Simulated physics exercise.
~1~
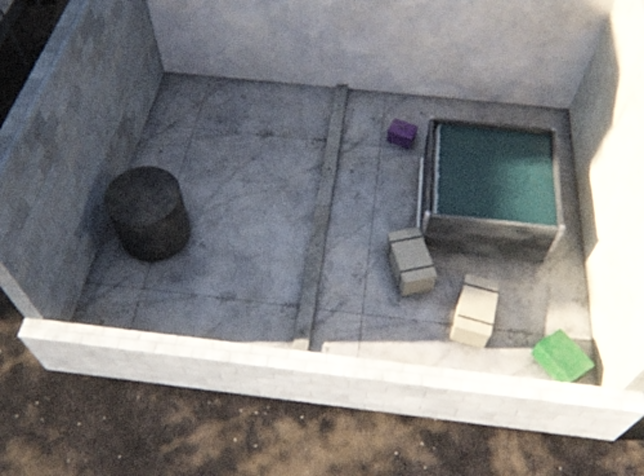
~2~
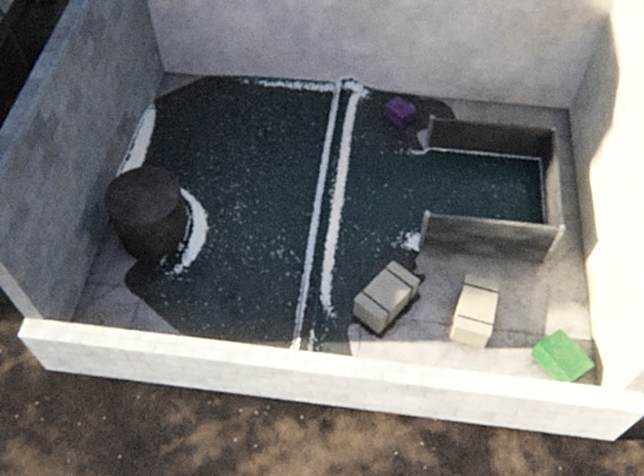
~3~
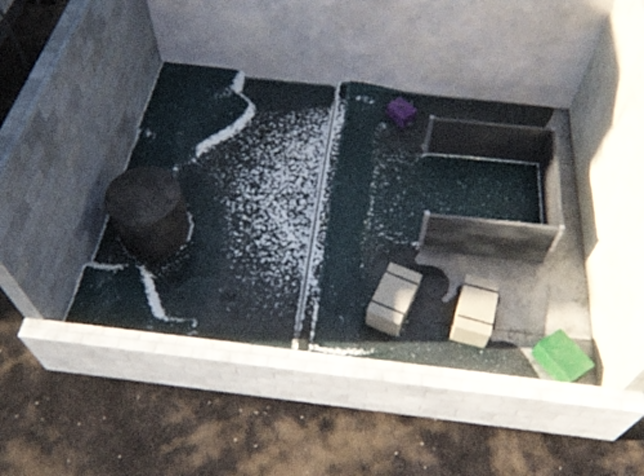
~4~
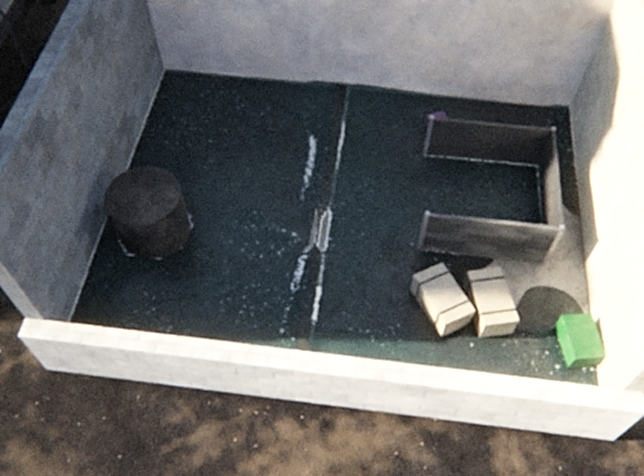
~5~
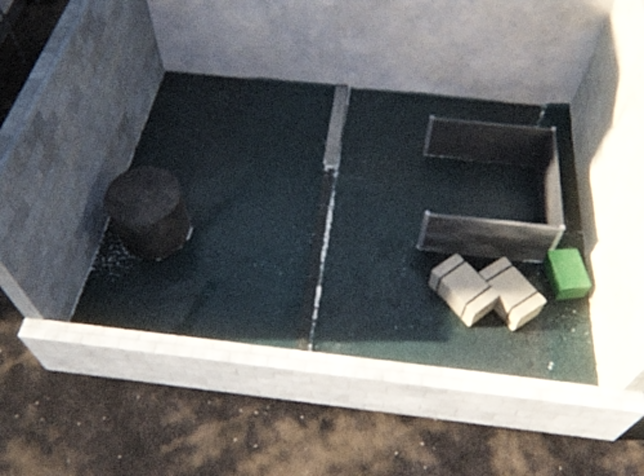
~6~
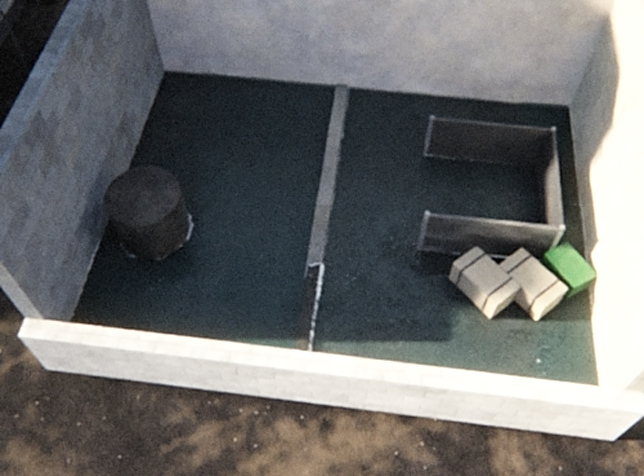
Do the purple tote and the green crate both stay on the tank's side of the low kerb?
Yes, neither one gets past the kerb. The green crate ends up near the right wall beside the tank, and the purple tote slips out of sight behind the tank's back wall.
